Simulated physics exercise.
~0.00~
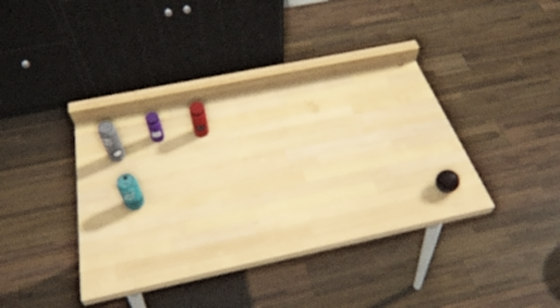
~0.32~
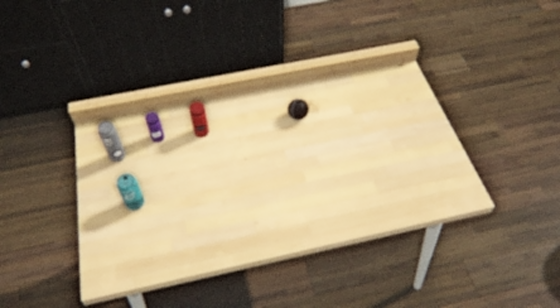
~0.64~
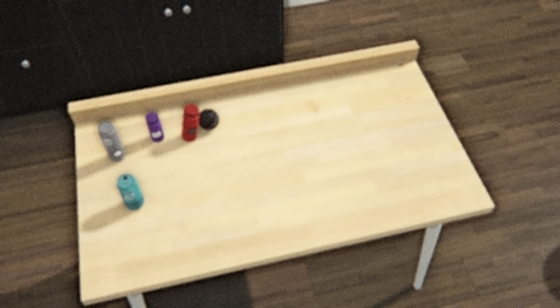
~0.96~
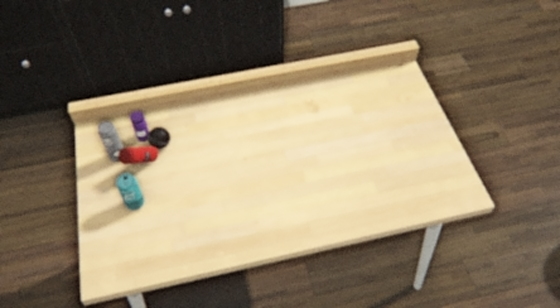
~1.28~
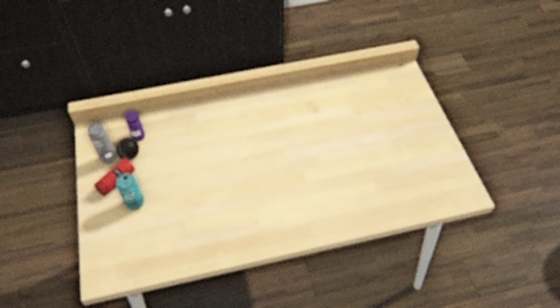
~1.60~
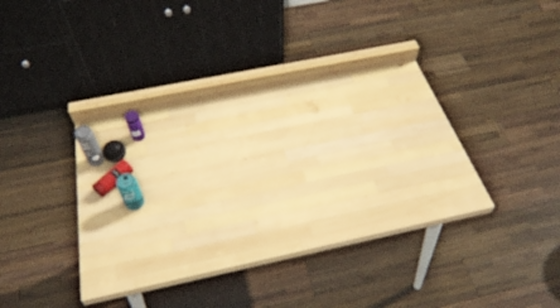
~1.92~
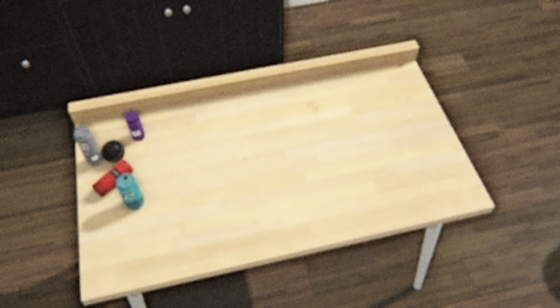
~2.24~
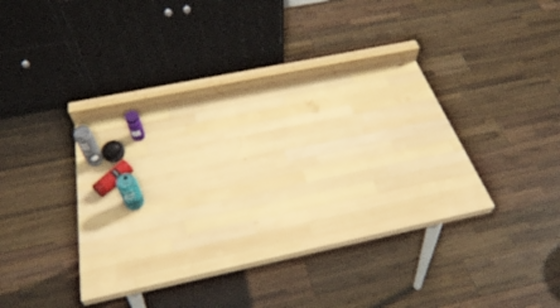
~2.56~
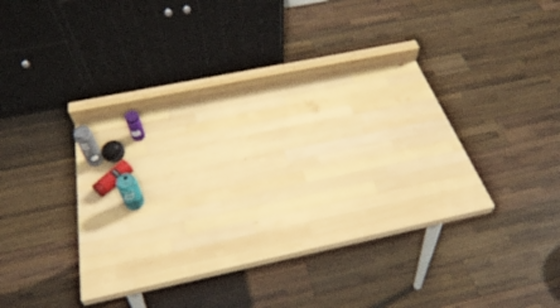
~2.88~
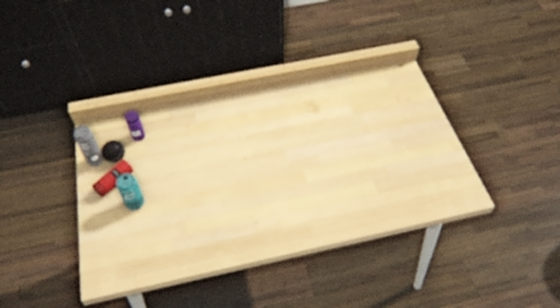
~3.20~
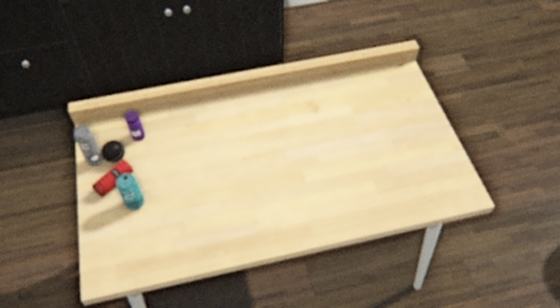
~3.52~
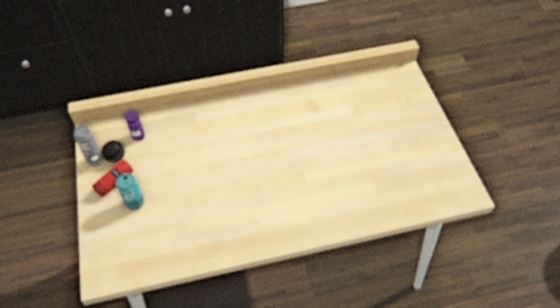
Wooden table with a black ball rolling left, knocking over a red shaker, nudging a purple shaker and grey can, then stopping.
